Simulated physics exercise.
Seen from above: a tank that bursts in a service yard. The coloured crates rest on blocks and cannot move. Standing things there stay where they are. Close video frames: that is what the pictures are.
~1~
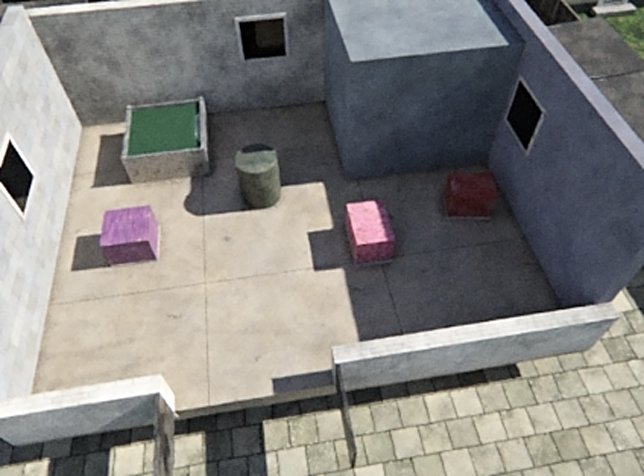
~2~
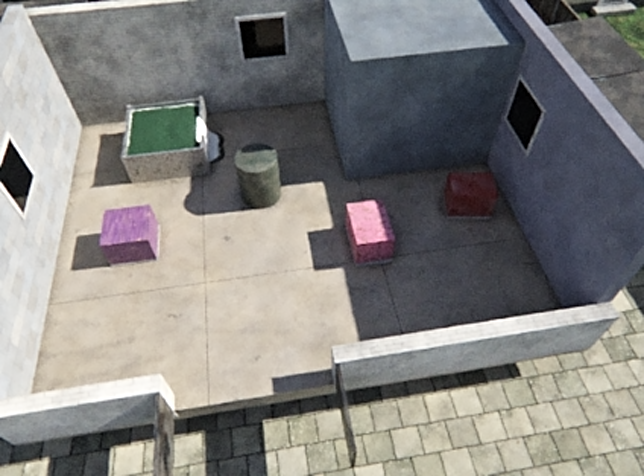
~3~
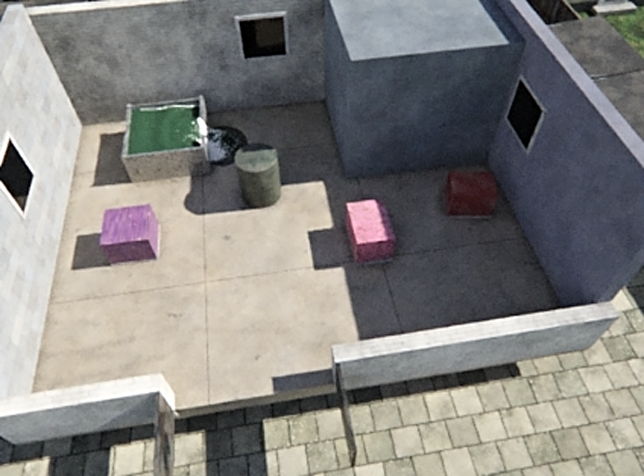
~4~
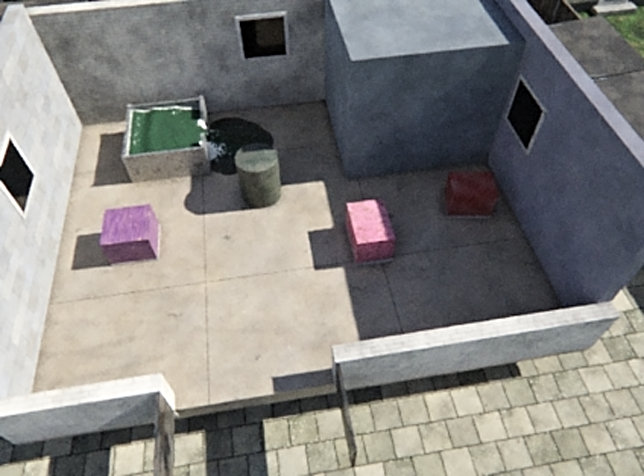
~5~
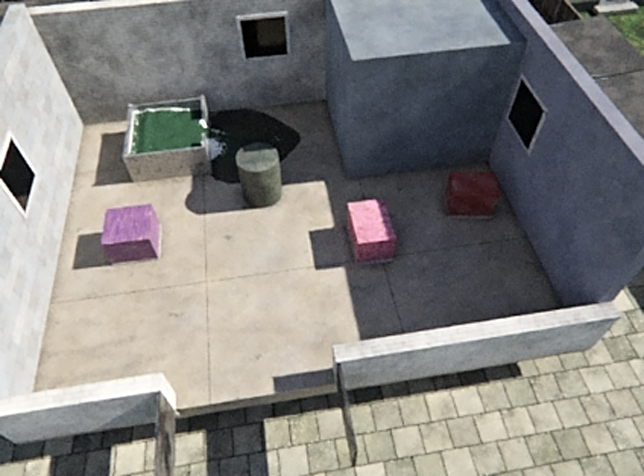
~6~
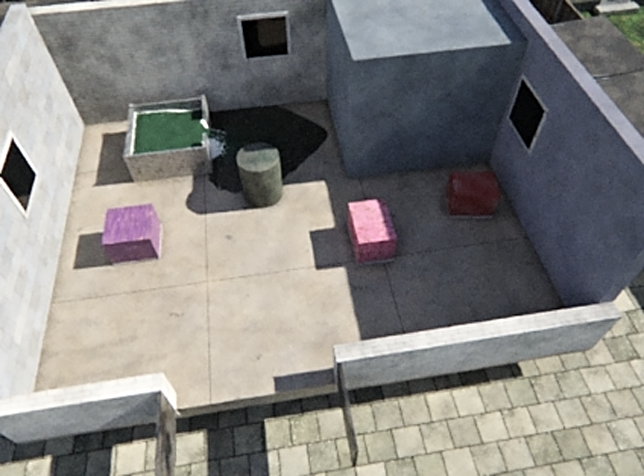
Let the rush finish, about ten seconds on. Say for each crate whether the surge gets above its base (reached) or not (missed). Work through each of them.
The pink crate is affected by the water; the red crate is affected by the water; the purple crate is unaffected by the water.
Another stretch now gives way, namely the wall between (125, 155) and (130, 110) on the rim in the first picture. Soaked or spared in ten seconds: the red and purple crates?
Result: Red crate not reached, purple crate reached.
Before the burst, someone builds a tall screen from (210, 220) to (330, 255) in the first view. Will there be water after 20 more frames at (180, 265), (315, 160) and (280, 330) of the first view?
Outcome by spot, in order - unwatered, watered, unwatered.
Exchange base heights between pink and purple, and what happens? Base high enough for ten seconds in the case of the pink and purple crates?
Briefly, the pink crate is inundated and the purple crate is left untouched.
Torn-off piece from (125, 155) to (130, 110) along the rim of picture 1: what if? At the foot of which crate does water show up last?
That would be the red crate.
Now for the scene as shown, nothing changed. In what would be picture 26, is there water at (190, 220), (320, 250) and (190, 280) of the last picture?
One after the other: Free of water, under water, free of water.
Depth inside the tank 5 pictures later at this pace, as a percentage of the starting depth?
Roughly 60 percent.
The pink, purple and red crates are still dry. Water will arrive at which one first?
I'd pick the pink-painted one.
A moment on, water covers 15 % of the floor; the pink crate not reached, the red crate not reached, the purple crate not reached.
Next, water covers 20 % of the floor; the pink crate water round its plinth, the red crate not reached, the purple crate not reached.
Then, water covers 25 % of the floor; the pink crate water round its plinth, the red crate water round its plinth, the purple crate not reached.
Later, water covers 50 % of the floor; the pink crate water round its plinth, the red crate water round its plinth, the purple crate not reached.
In the end, water covers 65 % of the floor; the pink crate was topped, the red crate was topped, the purple crate stayed above the water.
